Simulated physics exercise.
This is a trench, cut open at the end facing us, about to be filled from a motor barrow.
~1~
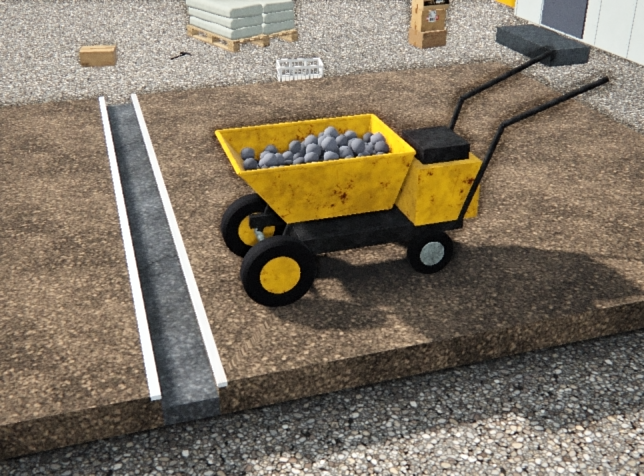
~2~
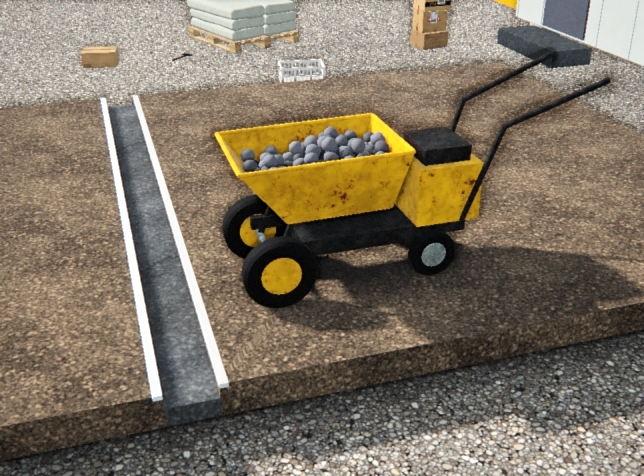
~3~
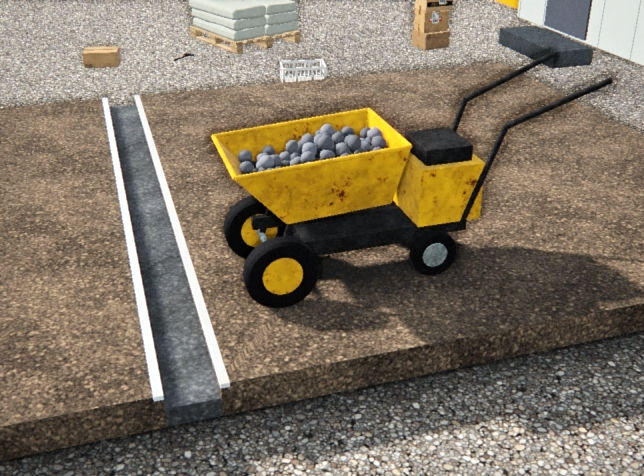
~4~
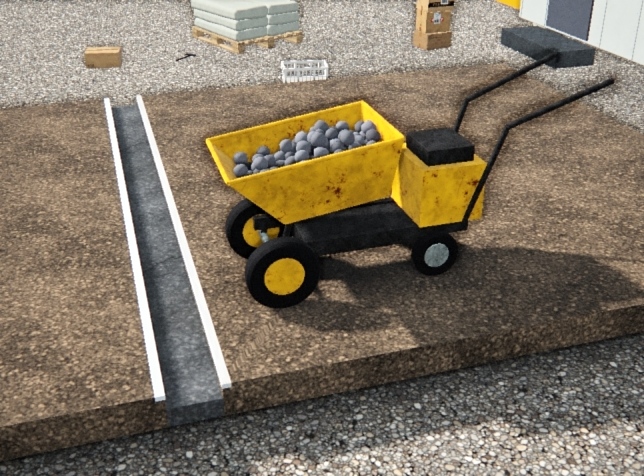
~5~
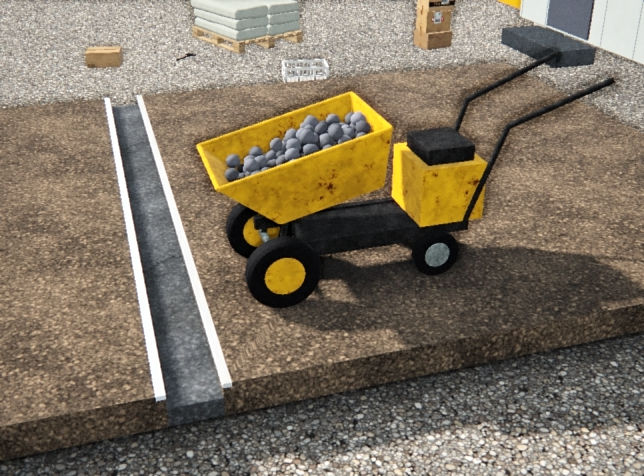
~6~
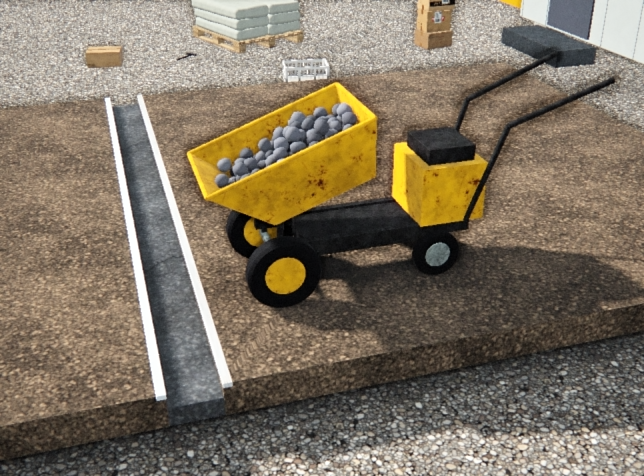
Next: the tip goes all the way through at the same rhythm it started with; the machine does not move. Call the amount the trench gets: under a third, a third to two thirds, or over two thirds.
Amount in the trench: Under a third.
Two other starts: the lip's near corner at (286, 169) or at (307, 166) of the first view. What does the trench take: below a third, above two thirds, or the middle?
In the first case the middle third, in the second case the middle third.
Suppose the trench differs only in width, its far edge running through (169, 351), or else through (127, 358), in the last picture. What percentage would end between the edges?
The first try lands around 0 %, the second around 50 %.
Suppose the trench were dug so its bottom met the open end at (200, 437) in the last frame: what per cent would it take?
Something close to 20 per cent.
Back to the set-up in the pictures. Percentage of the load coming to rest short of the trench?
I'd say around 0 per cent of the load.
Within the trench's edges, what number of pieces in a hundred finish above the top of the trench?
My best guess is some 30 per cent.
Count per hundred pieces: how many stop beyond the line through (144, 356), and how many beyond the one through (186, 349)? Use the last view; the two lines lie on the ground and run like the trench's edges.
In order, some 60 % then some 80 %.
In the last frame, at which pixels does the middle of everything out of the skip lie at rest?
(112, 297).
Soon after the last picture, skip tipped steeply; all in the skip.
A little later, skip tipped right over; most in the skip; a stray few in or heaped over the trench; about a quarter beyond it; a stray few falling.
Later still, skip tipped right over; about a quarter in the skip; a small part in or heaped over the trench; about two thirds beyond it.
At rest, skip tipped right over; about a quarter in the skip; a small part in or heaped over the trench; about two thirds beyond it.
